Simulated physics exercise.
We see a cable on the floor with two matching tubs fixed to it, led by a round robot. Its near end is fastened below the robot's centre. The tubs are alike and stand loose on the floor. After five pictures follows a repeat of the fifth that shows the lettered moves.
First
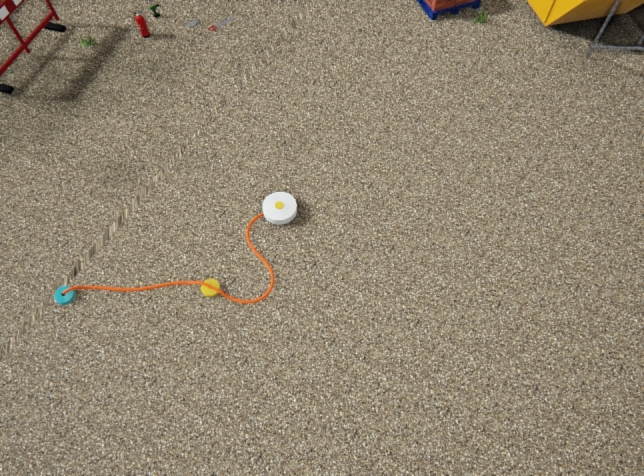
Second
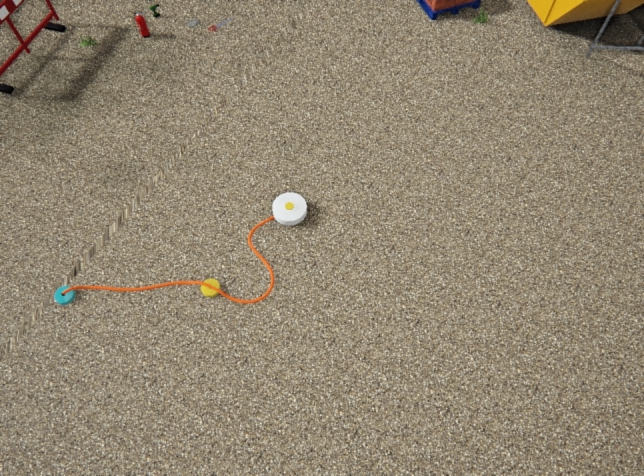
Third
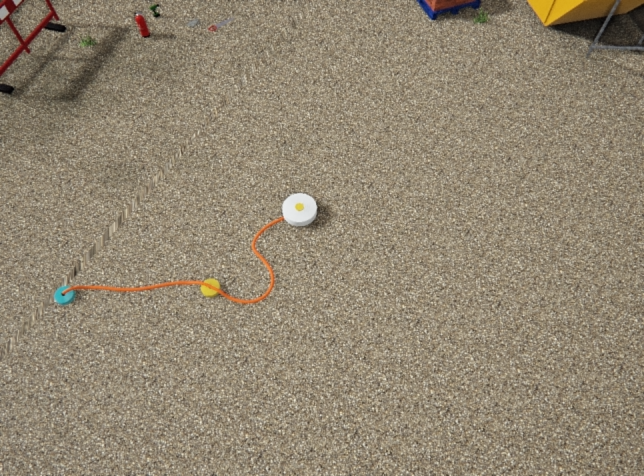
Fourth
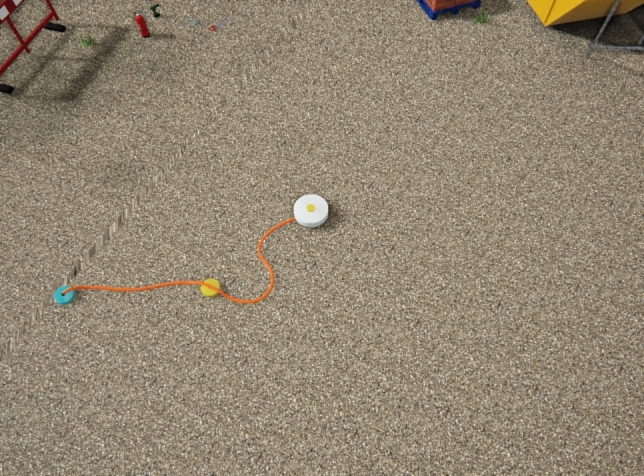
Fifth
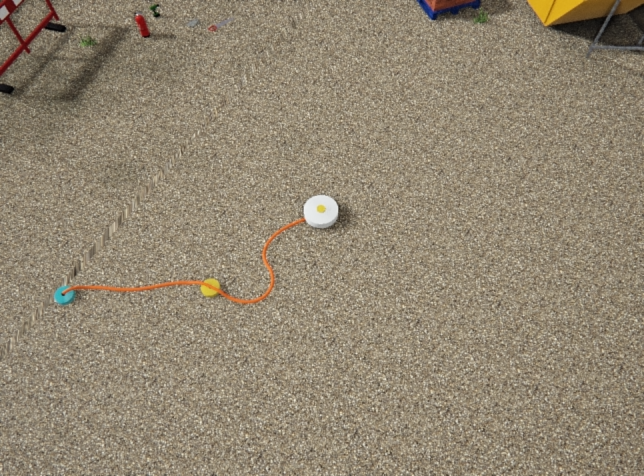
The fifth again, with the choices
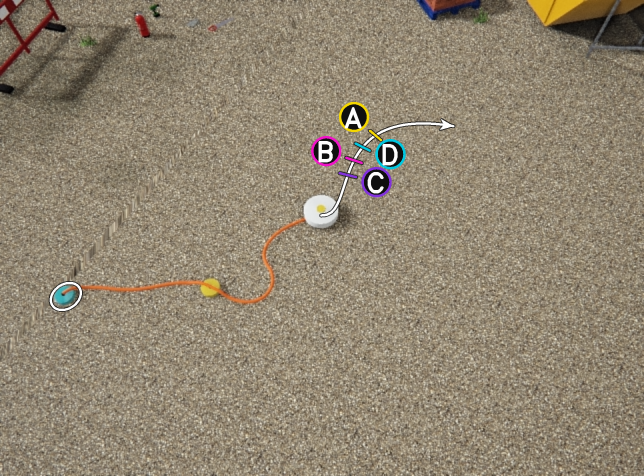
The footage shows a round white robot on a speckled floor moving slowly to the right, drawing the near part of a curvy orange cord after it, while the small yellow and turquoise objects along the cord stay still.
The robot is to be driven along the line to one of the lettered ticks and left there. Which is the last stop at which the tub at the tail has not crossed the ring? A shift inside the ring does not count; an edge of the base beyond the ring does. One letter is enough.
C.
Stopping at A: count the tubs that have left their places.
Two.
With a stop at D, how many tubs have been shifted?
Two.
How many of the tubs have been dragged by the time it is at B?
By then, two.
On the marked copy, A at (376, 135); B at (354, 160); C at (348, 175); D at (363, 147); the ring at (66, 296); the route from (321, 215) via (367, 142) to (453, 126).
Following C. Soon after the start, robot (337, 202); turquoise tub (65, 295); yellow tub (211, 288).
Later, robot (343, 185); turquoise tub (65, 295); yellow tub (211, 288).
In the end, robot (348, 172); turquoise tub (65, 295); yellow tub (215, 281); the ringed tub at the far end is still in its ring.
As for the rest, A drags the last tub to (112, 283); B drags the last tub to (75, 294); D drags the last tub to (91, 291).
